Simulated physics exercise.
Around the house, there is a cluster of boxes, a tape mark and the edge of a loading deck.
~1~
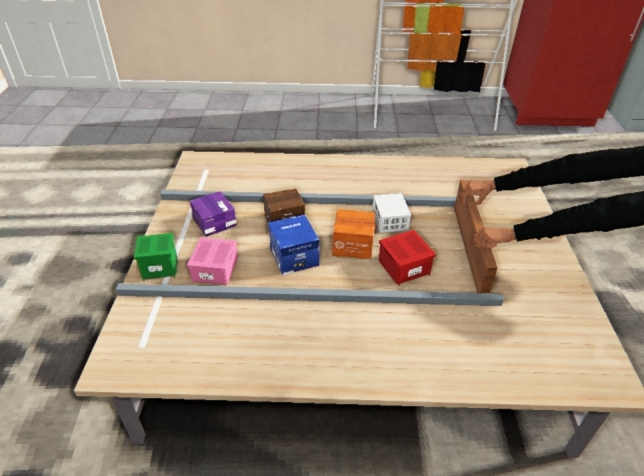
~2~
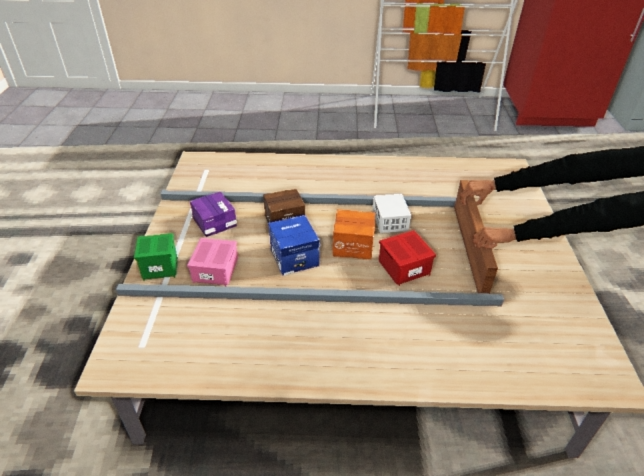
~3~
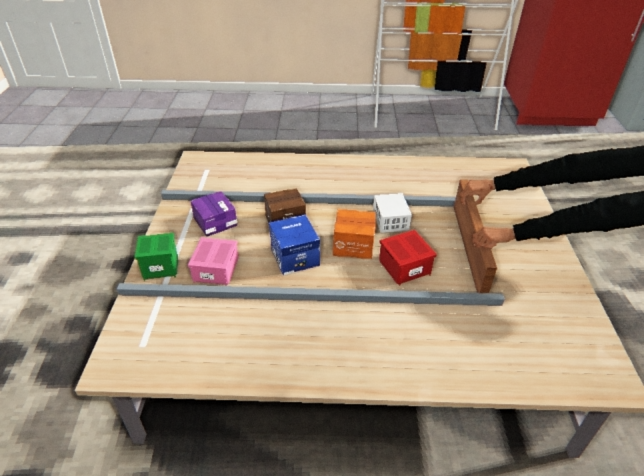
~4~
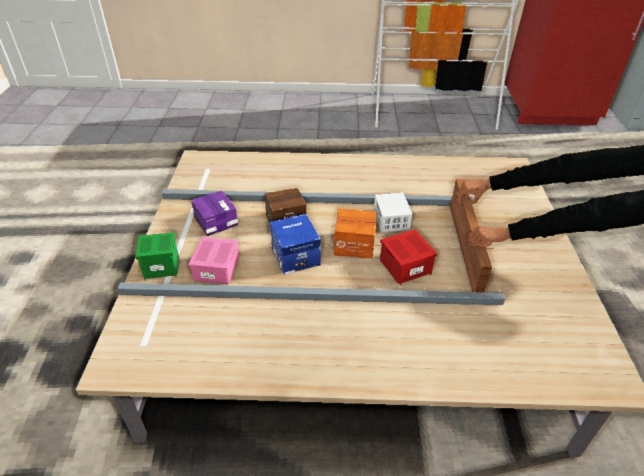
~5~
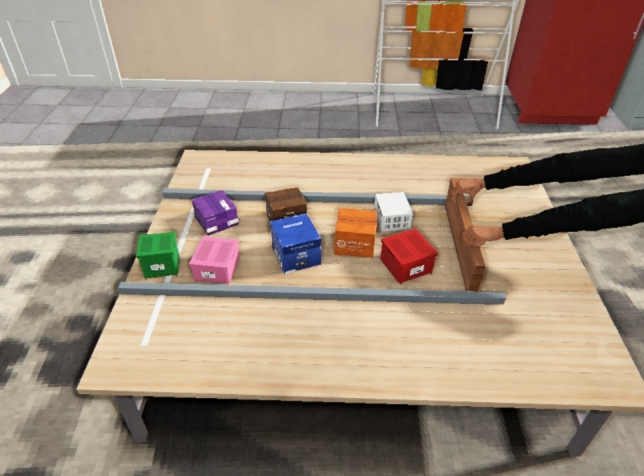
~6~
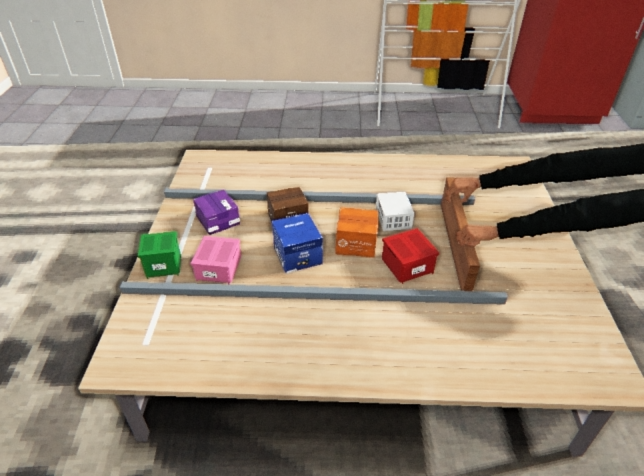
To begin with, two hands hold a brown plank upright at the right end of a wooden table, where eight colourful boxes sit between two grey rails, the green one left of a white line. The hands then slide the plank slightly left toward the boxes, which stay practically still.
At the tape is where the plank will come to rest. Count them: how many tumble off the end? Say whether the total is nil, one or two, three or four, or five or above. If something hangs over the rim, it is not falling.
Five at the least fall.
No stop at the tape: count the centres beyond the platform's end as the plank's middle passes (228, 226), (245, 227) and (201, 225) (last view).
In order, that gives 3, then 1, then 5.
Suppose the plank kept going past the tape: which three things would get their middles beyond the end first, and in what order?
Order noted: Green tote, pink tote, purple parcel.
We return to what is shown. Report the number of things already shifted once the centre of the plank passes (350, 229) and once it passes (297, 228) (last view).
It comes to 5 for the first spot, 8 for the other.
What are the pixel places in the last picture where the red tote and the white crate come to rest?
Taking them in turn, first comes (155, 247), then (179, 203).
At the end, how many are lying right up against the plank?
It adds up to 2.
Soon after, none off yet; green tote at rest near (161, 255); purple parcel at rest near (217, 212); pink tote at rest near (217, 260).
Then, none off yet; green tote moved a little near (154, 256); purple parcel moved a little near (209, 212); pink tote moved about its own width near (192, 263).
Further on, one off so far; green tote on the ground near (107, 342); purple parcel moved well along near (152, 216); pink tote moved well along near (126, 262).
At rest, the number that fall off is five or more; fallen, orange parcel, blue box, brown box, pink tote, purple parcel and green tote.
